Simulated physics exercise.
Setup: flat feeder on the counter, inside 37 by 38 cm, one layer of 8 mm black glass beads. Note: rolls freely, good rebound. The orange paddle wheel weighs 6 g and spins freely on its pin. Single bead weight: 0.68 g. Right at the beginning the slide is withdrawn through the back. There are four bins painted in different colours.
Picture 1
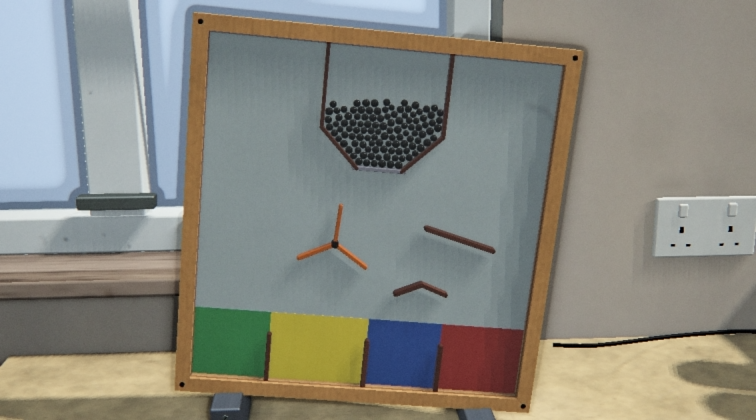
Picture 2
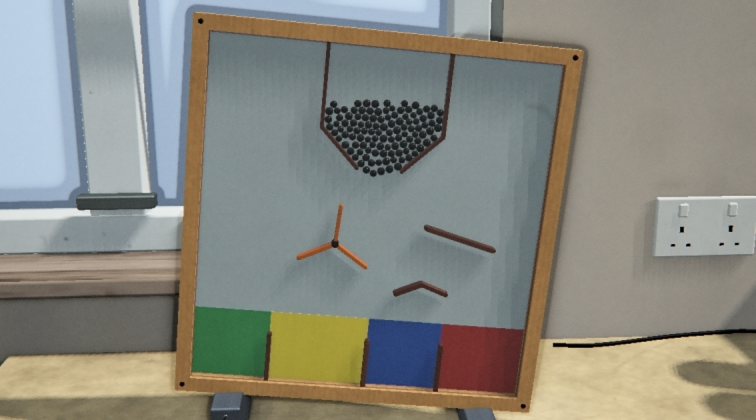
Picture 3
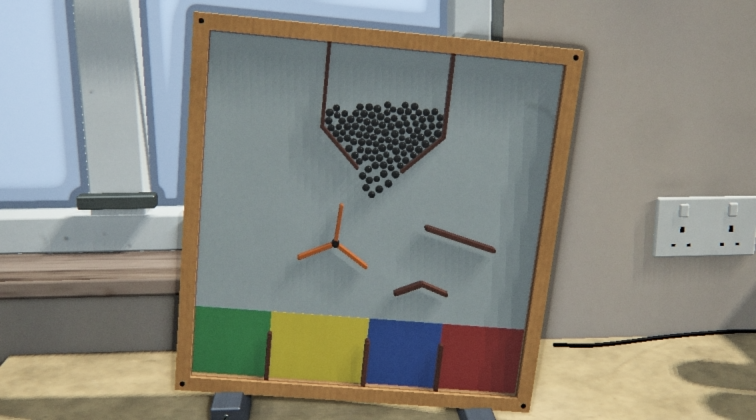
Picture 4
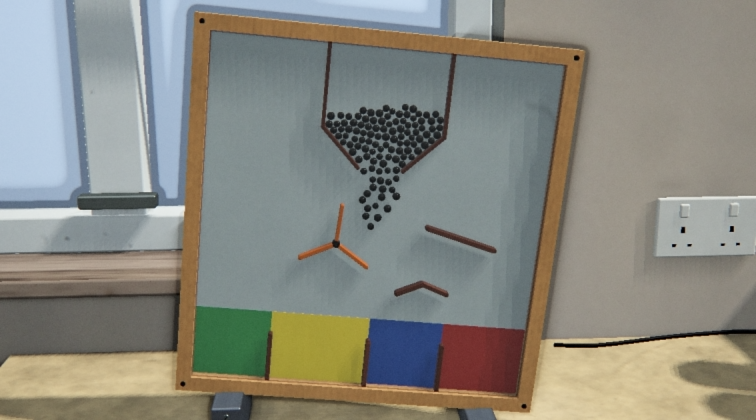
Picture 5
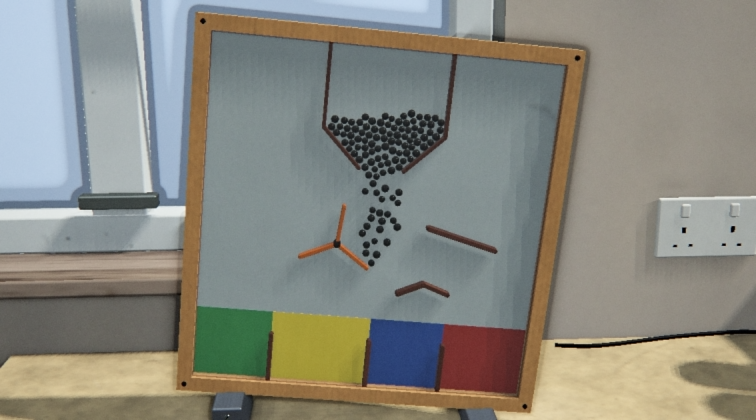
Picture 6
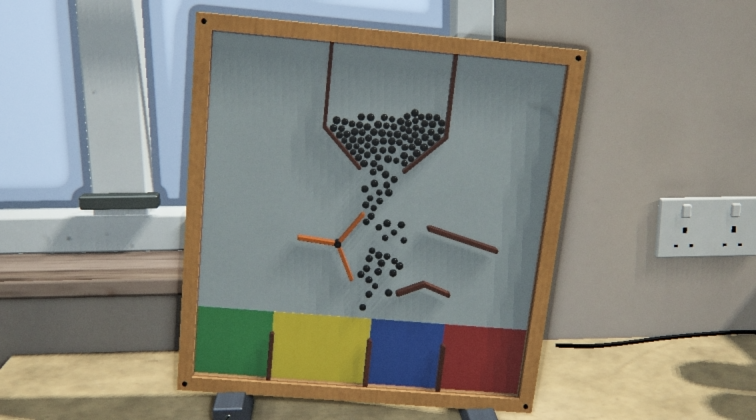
On a counter by a window, black beads pouring from a funnel in a framed board, passing an orange paddle wheel that turns clockwise.
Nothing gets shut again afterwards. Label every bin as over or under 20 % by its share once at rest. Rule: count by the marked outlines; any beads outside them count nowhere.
Red bin under, blue bin over, green bin under, yellow bin over 20 %.
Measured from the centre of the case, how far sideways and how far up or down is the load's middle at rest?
About 1 cm left and 17 cm below.
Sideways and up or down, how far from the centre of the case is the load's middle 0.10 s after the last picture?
1 cm right, 1 cm above.
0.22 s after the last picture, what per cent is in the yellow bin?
Roughly 20 per cent.
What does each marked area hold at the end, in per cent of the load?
Red bin: 10; blue bin: 45; green bin: 0; yellow bin: 45.
Then, 0.10 s later than the last picture, the beads' middle is 1 cm right of and 1 cm above the centre; blue 10 %, yellow 10 %.
Then, 0.22 s later than the last picture, the beads' middle is in line with and 6 cm below the centre; blue 20 %, yellow 20 %.
Then, 0.45 s later than the last picture, the beads' middle is 1 cm left of and 16 cm below the centre; red 5 %, blue 35 %, yellow 45 %.
At rest 1.6 s after the last picture, red 10 %, blue 45 %, green 0 %, yellow 45 %.
